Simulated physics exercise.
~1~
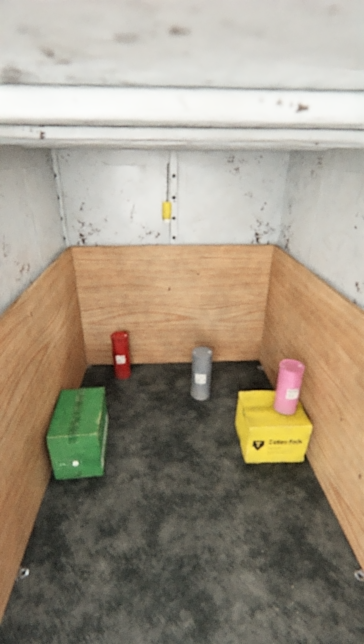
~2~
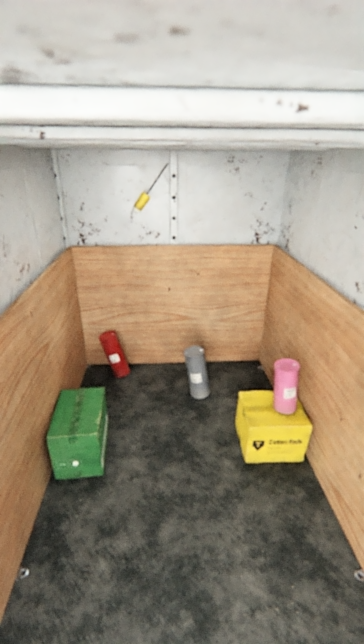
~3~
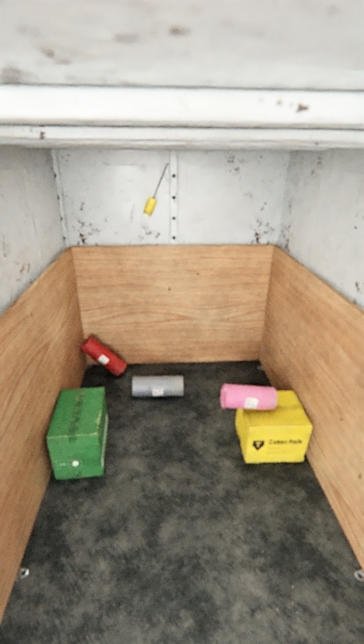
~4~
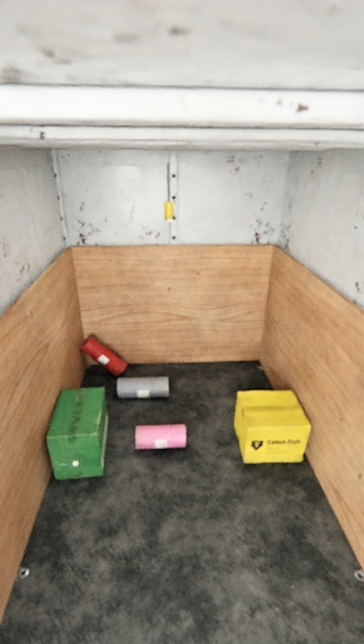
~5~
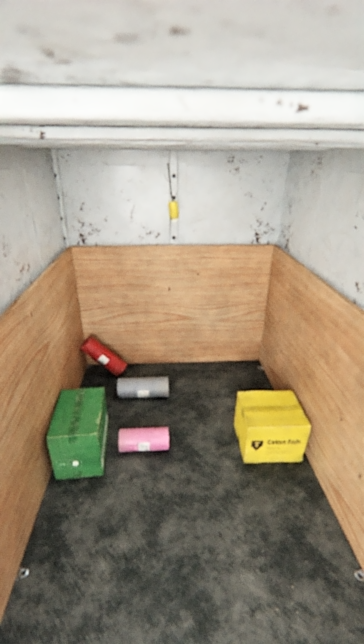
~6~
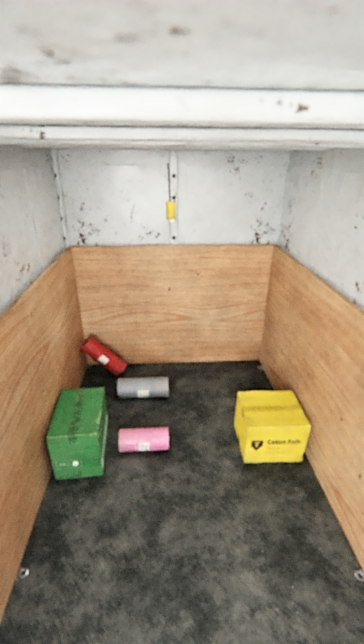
Three canisters tip over leftward, the pink one dropping off the yellow box onto the floor.
